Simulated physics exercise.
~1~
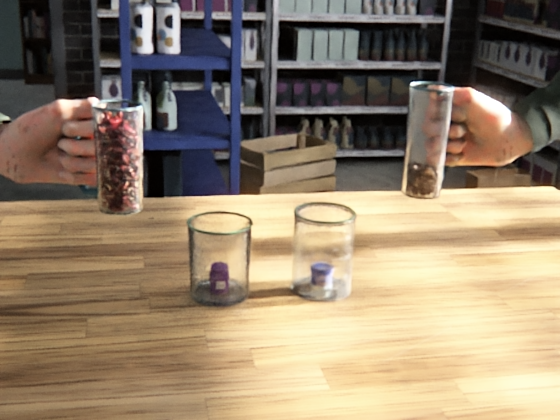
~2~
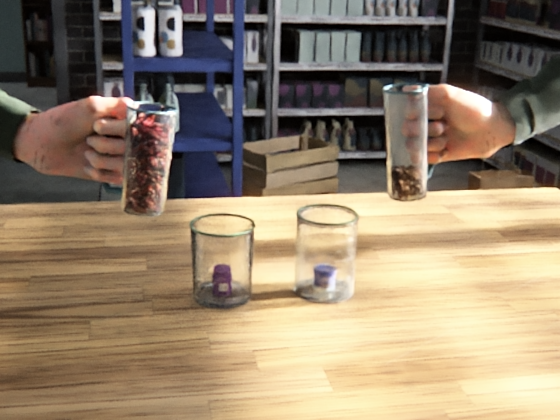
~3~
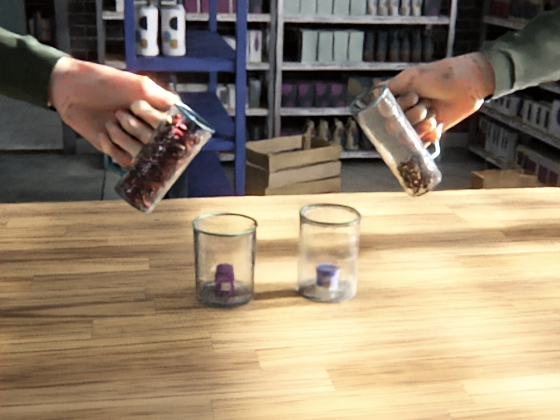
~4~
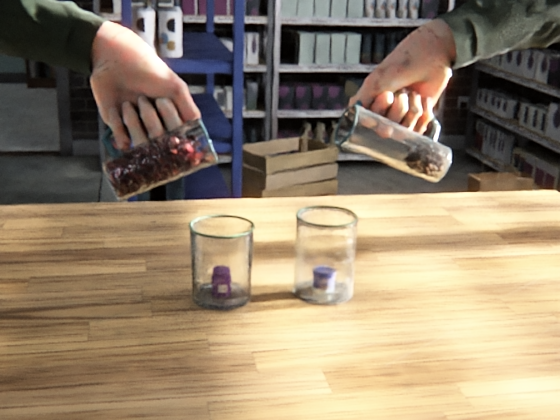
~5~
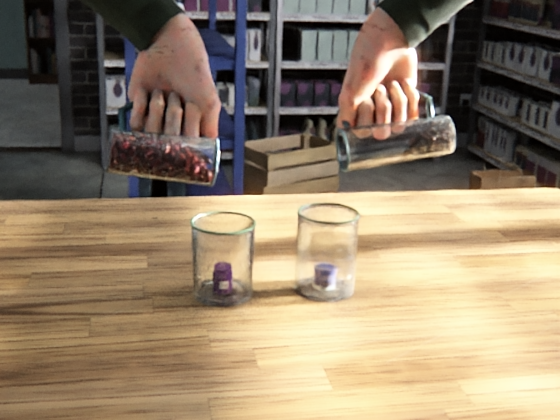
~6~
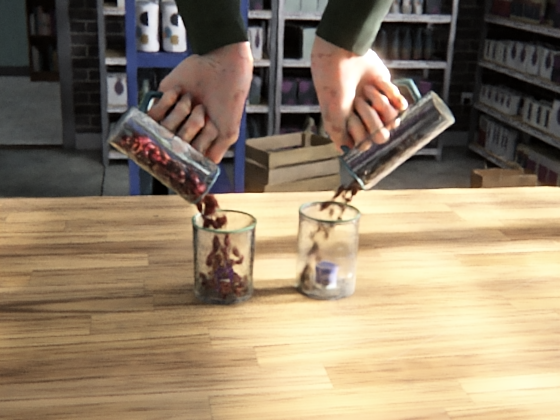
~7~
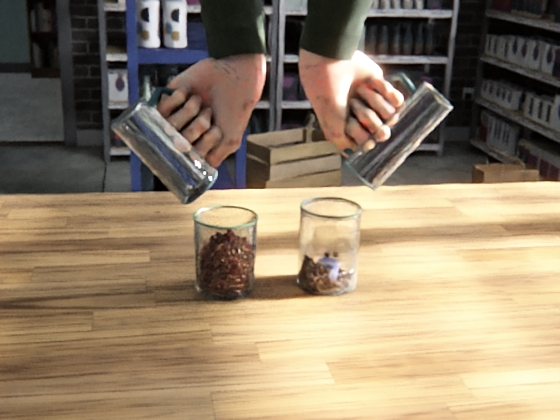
Two hands lift clear cups of small dark red and brown pieces above a wooden table, the left cup much fuller than the right. Below them stand two clear glasses, each with a small purple object inside. The hands swing inward and tip the cups onto their sides, with nothing falling yet. Then both cups tilt further downward, and the pieces tumble into the glasses together. At the end both cups are empty, the left glass holds a heap that hides its object, and the right holds a shallow layer with its object still showing.
